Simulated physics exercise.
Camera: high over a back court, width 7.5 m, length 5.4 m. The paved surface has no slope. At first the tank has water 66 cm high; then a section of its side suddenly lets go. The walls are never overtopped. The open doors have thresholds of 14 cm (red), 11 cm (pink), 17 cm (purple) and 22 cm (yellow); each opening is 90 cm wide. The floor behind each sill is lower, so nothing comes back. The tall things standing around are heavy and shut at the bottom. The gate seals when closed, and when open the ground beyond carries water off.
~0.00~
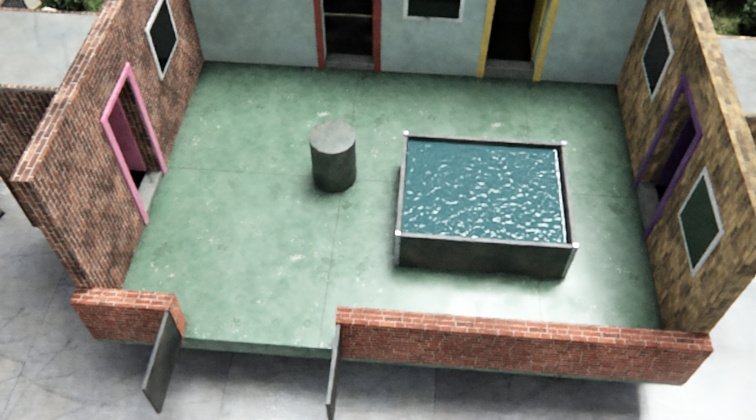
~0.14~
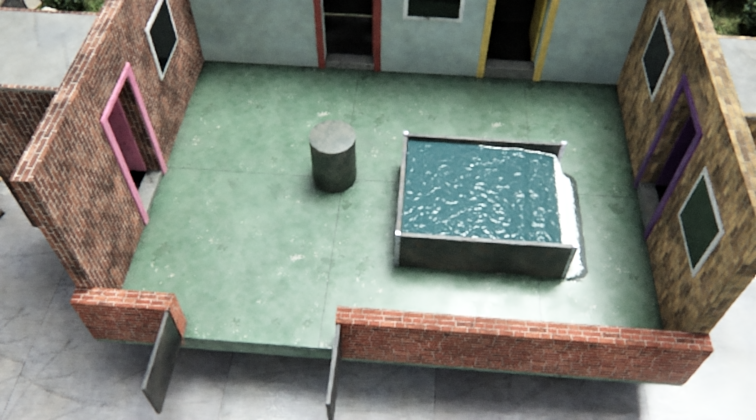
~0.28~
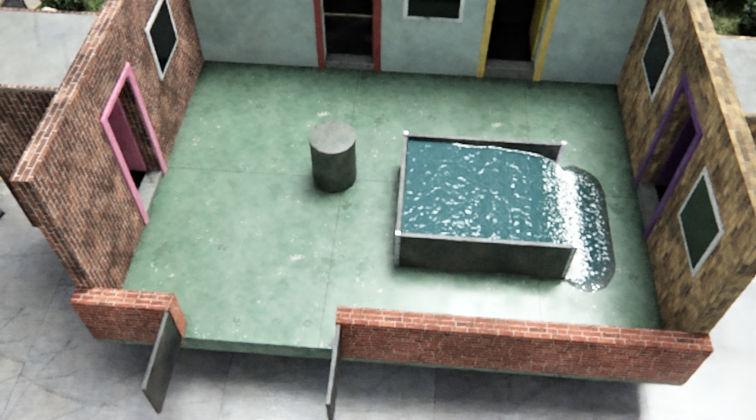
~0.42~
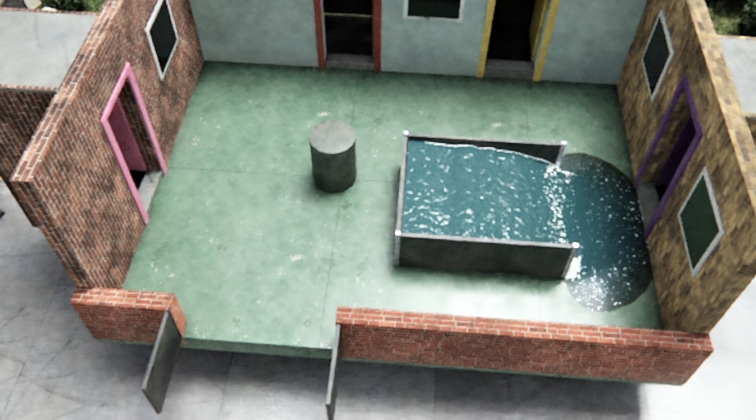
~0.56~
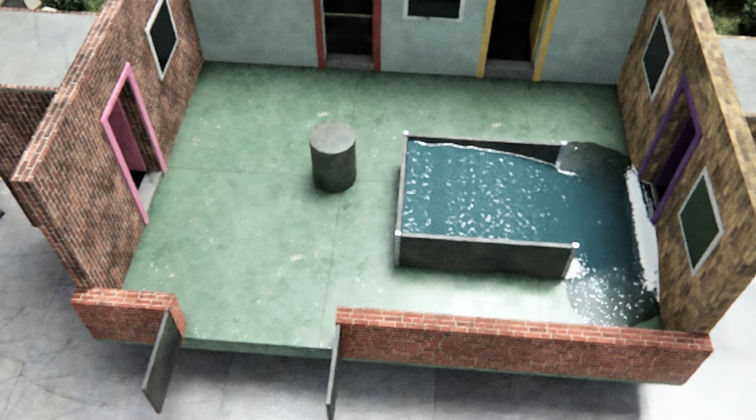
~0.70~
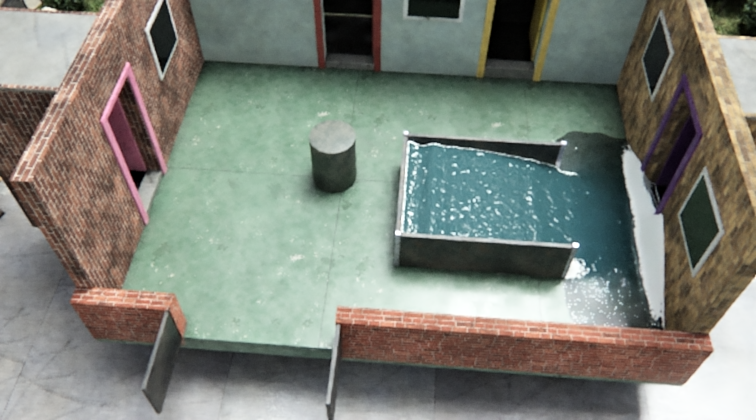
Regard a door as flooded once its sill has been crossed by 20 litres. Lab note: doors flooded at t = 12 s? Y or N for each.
Red door N, pink door N, purple door Y, yellow door N.
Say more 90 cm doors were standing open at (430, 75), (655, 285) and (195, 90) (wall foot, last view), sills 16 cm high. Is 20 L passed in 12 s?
In that order: Not over, over, under.
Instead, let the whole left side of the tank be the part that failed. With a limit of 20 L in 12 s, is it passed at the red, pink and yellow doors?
Log - red: Threshold not reached, pink: Threshold topped, yellow: Threshold not reached.
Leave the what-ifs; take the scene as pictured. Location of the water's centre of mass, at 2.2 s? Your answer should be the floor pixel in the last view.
Around (548, 226).
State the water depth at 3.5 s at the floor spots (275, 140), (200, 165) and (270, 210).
Roughly 0, 0, 0 cm.
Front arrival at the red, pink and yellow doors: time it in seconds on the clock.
Doors: Red 3.4 s / pink 4.5 s / yellow 2.2 s.
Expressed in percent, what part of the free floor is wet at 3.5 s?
Some 50 per cent of it.
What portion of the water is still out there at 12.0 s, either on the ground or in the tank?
Still there: Roughly 80 %.
After 1.4 s water covers 15 % of the floor and is deepest (46 cm) near (636, 236); red door not reached, pink door not reached, purple door 44 cm at the sill, 114 L in, yellow door not reached.
After 2.2 s water covers 25 % of the floor and is deepest (44 cm) near (658, 357); red door not reached, pink door not reached, purple door 39 cm at the sill, 258 L in, yellow door 3 cm at the sill, 0 L in.
After 3.5 s water covers 50 % of the floor and is deepest (27 cm) near (644, 356); red door 2 cm at the sill, 0 L in, pink door not reached, purple door 22 cm at the sill, 353 L in, yellow door 14 cm at the sill, 0 L in.
After 7.0 s water covers 95 % of the floor and is deepest (16 cm) near (166, 169); red door 3 cm at the sill, 0 L in, pink door 7 cm at the sill, 0 L in, purple door 8 cm at the sill, 360 L in, yellow door 7 cm at the sill, 0 L in.
After 12.0 s water covers 95 % of the floor and is deepest (9 cm) near (381, 142); red door 8 cm at the sill, 0 L in, pink door 6 cm at the sill, 1 L in, purple door 6 cm at the sill, 360 L in, yellow door 4 cm at the sill, 0 L in.
